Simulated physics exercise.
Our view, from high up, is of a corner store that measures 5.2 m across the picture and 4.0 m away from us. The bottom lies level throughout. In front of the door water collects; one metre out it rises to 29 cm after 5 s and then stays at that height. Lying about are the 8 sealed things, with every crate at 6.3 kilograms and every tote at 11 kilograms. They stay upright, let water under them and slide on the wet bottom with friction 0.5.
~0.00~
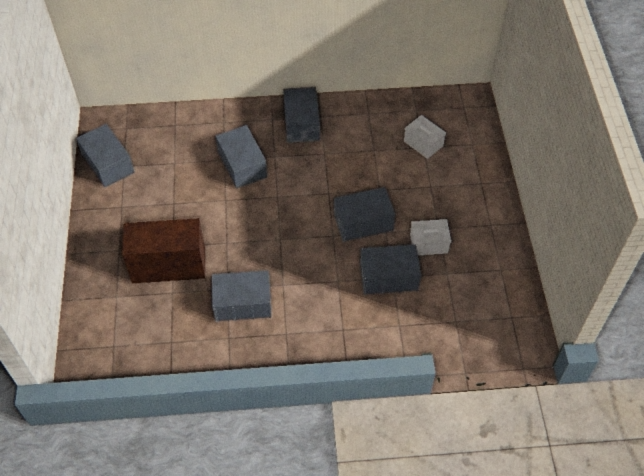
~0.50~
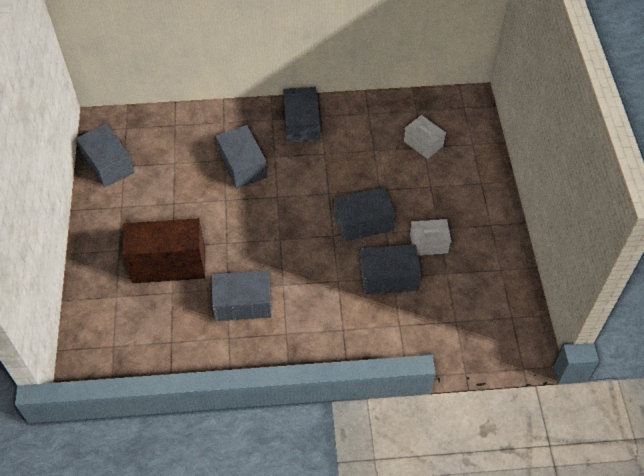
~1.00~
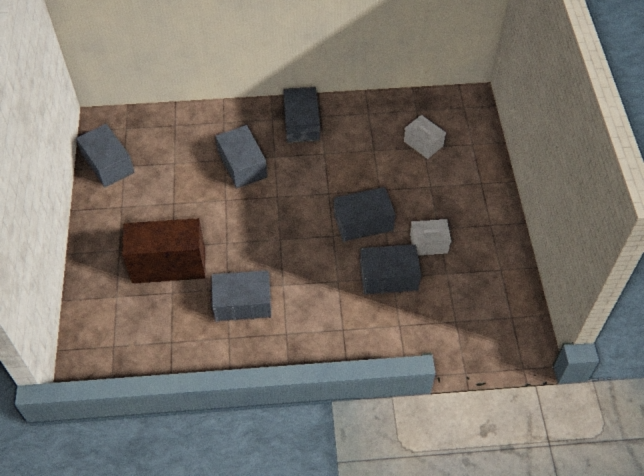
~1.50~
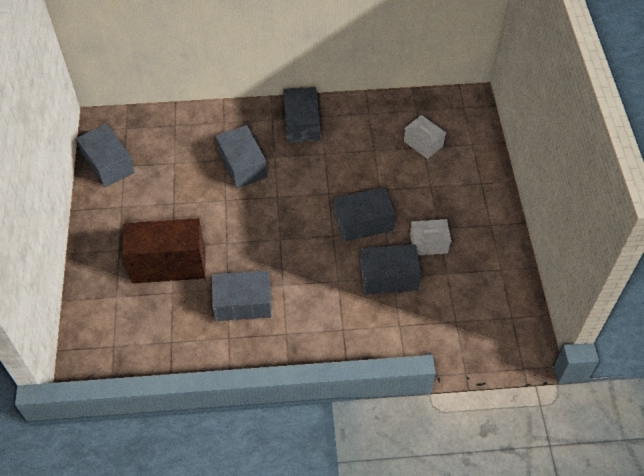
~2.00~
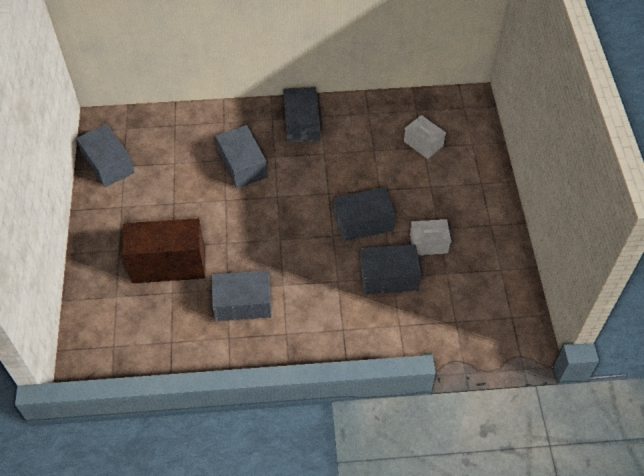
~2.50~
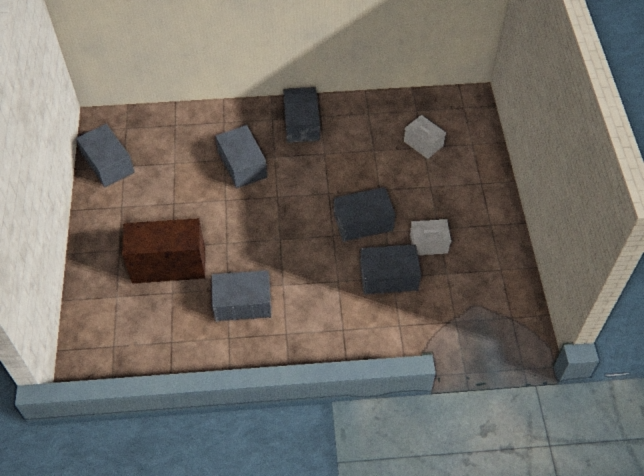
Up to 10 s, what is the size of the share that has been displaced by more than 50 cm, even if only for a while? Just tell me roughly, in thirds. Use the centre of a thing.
It falls in the high range.
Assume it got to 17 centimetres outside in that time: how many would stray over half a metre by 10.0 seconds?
In that case the number is 3.
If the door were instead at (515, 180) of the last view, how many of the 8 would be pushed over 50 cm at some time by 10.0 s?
Then the count would be 7.
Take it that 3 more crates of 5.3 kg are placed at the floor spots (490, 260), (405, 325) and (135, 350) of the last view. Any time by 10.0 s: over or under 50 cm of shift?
Respectively, higher, higher and lower.
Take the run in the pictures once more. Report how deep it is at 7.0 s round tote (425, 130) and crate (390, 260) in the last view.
About 11 and 2 cm.
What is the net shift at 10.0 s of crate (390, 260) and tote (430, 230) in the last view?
200 cm and 350 cm respectively.
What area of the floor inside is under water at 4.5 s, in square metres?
That flooded area is roughly 6.0 m2.
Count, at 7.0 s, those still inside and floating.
Answer: 4.
After 3.5 s 0 of 8 are over 50 cm from their spots; 0 afloat.
After 4.5 s 0 of 8 are over 50 cm from their spots; 0 afloat.
After 7.0 s 4 of 8 are over 50 cm from their spots; 4 afloat.
After 10.0 s 7 of 8 are over 50 cm from their spots, and 7 have been at some point; 7 afloat.
